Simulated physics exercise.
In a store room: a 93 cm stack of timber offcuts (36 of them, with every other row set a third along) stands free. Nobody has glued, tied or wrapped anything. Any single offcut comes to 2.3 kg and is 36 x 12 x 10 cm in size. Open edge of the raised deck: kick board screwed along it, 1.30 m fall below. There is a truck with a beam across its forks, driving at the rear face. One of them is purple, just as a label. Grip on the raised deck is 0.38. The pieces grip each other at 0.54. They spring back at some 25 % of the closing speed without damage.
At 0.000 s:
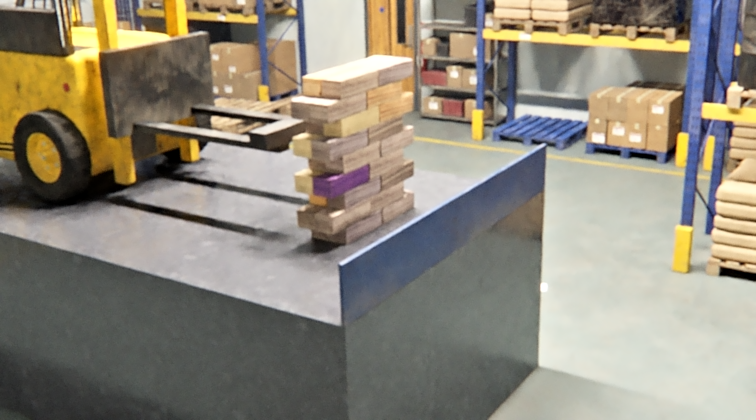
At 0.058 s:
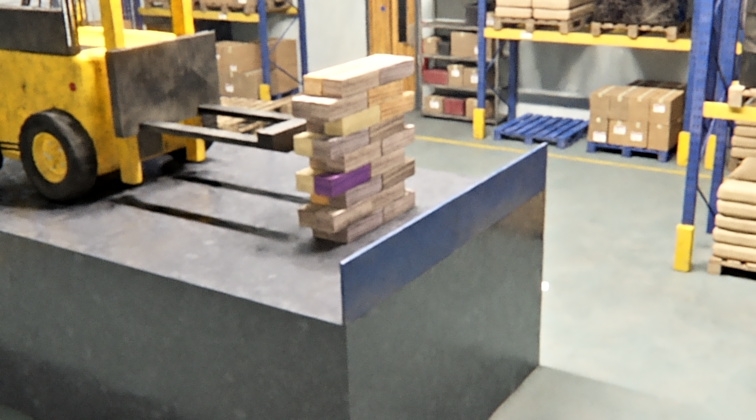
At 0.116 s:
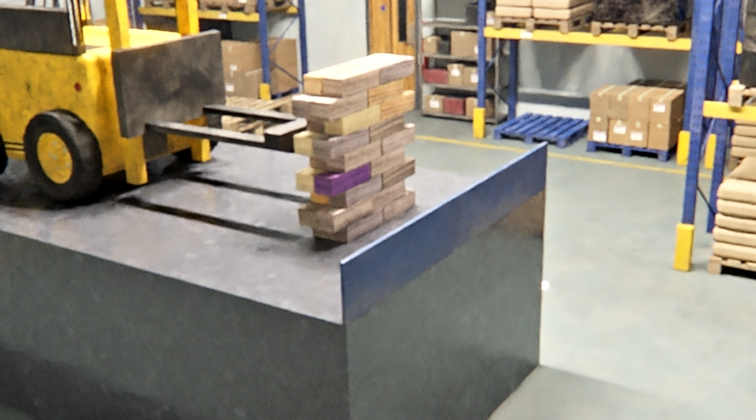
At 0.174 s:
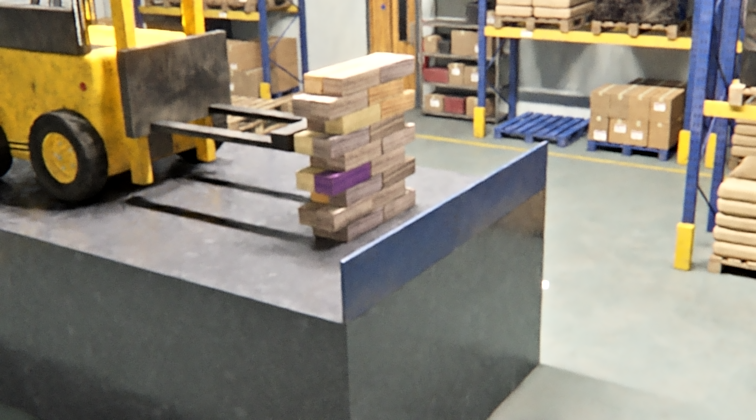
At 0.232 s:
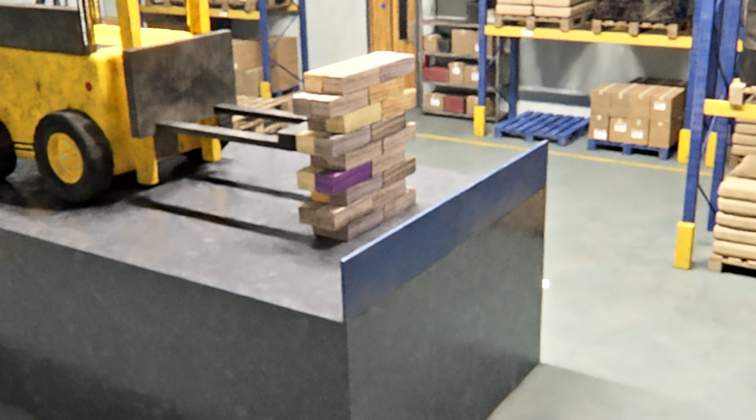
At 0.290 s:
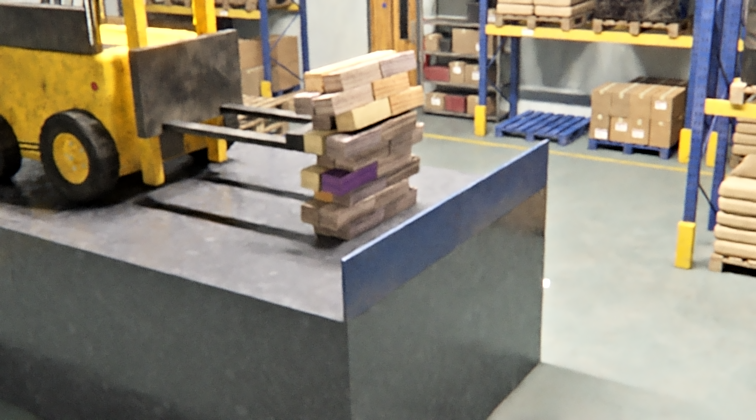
A yellow forklift rolls slowly rightward across a raised dark deck, its forks closing on a free-standing stack of wooden blocks, one of them purple. The forks reach the stack and push into it; the blocks shift slightly right, and the upper rows twist and tilt out of line.
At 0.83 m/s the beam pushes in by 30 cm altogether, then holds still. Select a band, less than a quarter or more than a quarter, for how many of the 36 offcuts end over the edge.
The share is less than a quarter.
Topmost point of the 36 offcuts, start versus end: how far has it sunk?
By about 28 cm, start to end.
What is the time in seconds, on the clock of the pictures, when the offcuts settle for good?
2.5 s, roughly.
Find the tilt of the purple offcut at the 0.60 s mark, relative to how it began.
Some 50°.
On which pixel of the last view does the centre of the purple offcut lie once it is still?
In the final picture its centre lies roughly at (394, 238).
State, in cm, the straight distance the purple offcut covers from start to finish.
The purple one ends about 45 cm from its start.
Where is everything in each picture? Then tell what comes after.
In the first frame (pixels give the middle of a visible side), beam (259, 142) 18 cm from the stack; purple offcut (351, 181); none has stirred.
The second frame shows beam (267, 142) 13 cm from the stack; purple offcut (352, 180).
The third frame shows beam (274, 142) 9 cm from the stack; purple offcut (352, 179).
The fourth frame shows beam (281, 142) 38 mm from the stack; purple offcut (352, 178).
The fifth frame shows beam (288, 142) 10 mm in; purple offcut (353, 178); one has shifted.
The sixth frame shows beam (295, 143) 58 mm in; purple offcut (359, 178) 5° from how it stood; steepest lean 13°, the offcut at (362, 76); movement in 36 of them.
After 0.42 s, none of the 36 offcuts over the edge, 36 disturbed; purple offcut 21° from how it stood.
After 0.60 s, none of the 36 offcuts over the edge, 36 disturbed; purple offcut 54° from how it stood, 11 cm lower.
After 1.06 s, none of the 36 offcuts over the edge, 35 disturbed; purple offcut on its side.
In the end (2.9 s), 1 of the 36 offcuts over the edge; purple offcut on its side. That is 3 per cent. From the last view, middles, purple offcut near (394, 238).
